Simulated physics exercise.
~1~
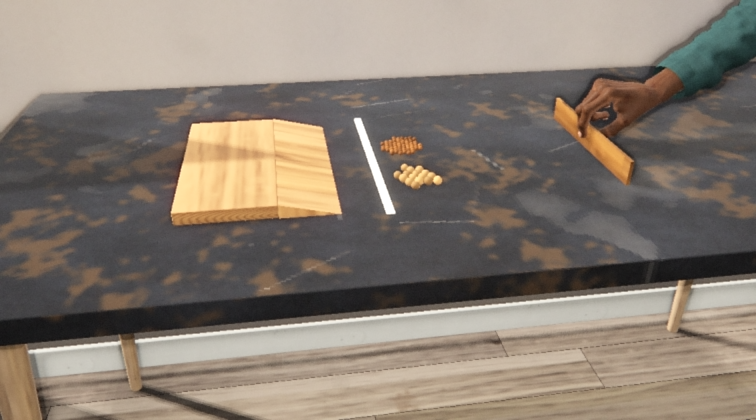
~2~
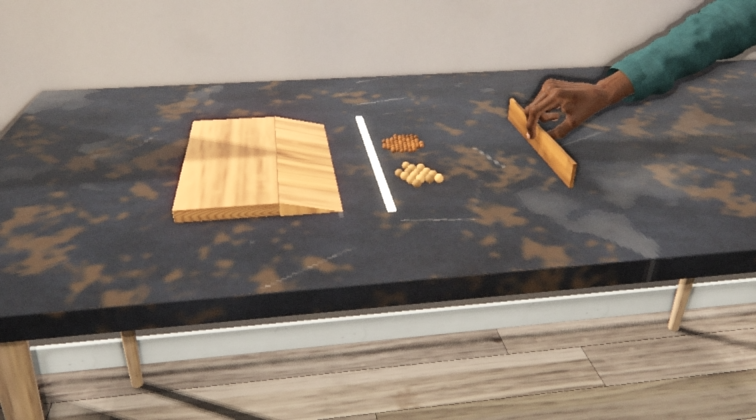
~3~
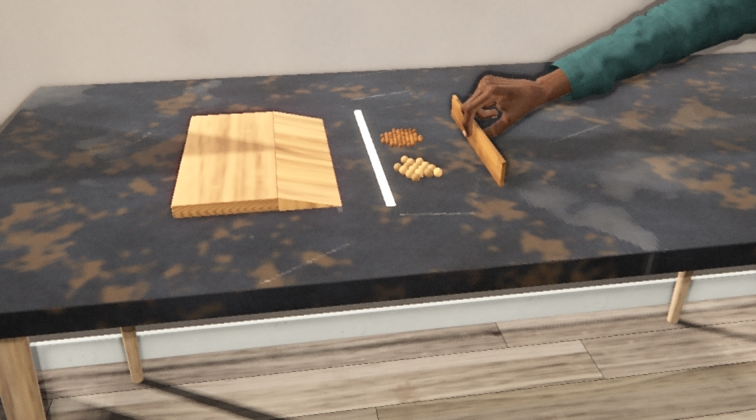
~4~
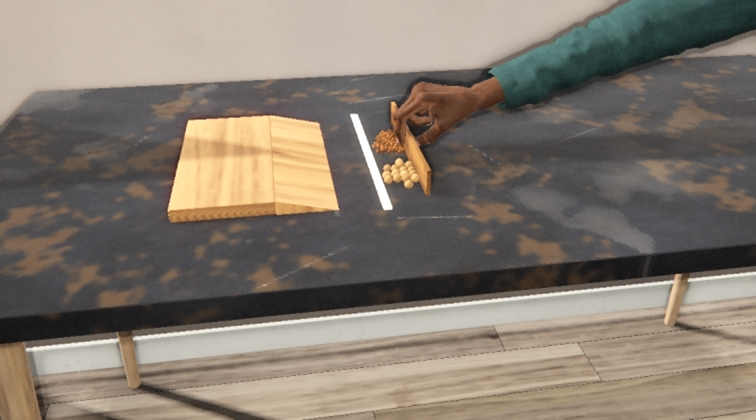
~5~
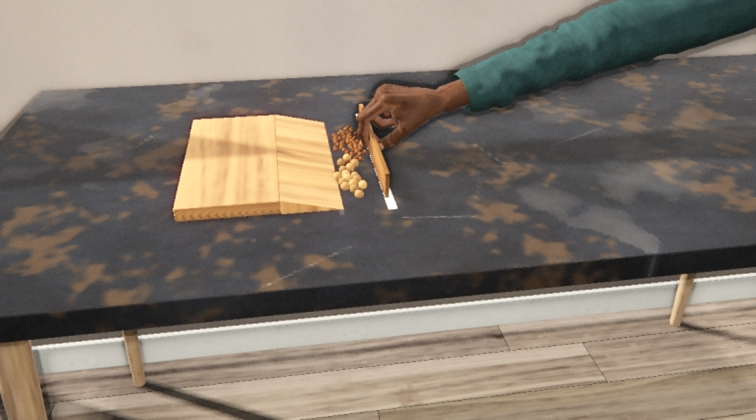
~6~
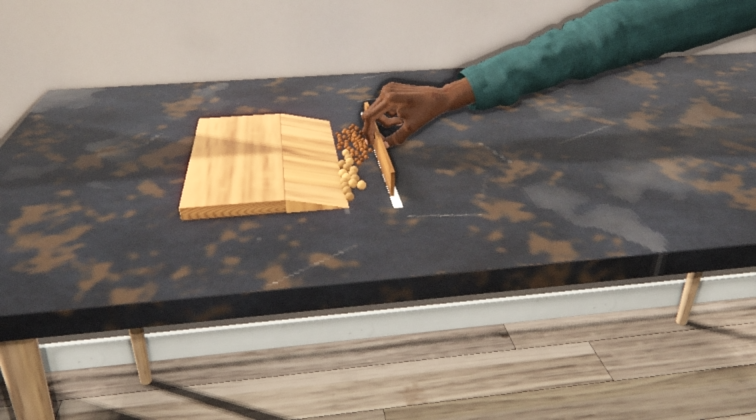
A hand slides a wooden strip left, pushing two small heaps toward a ramp, stopping short.
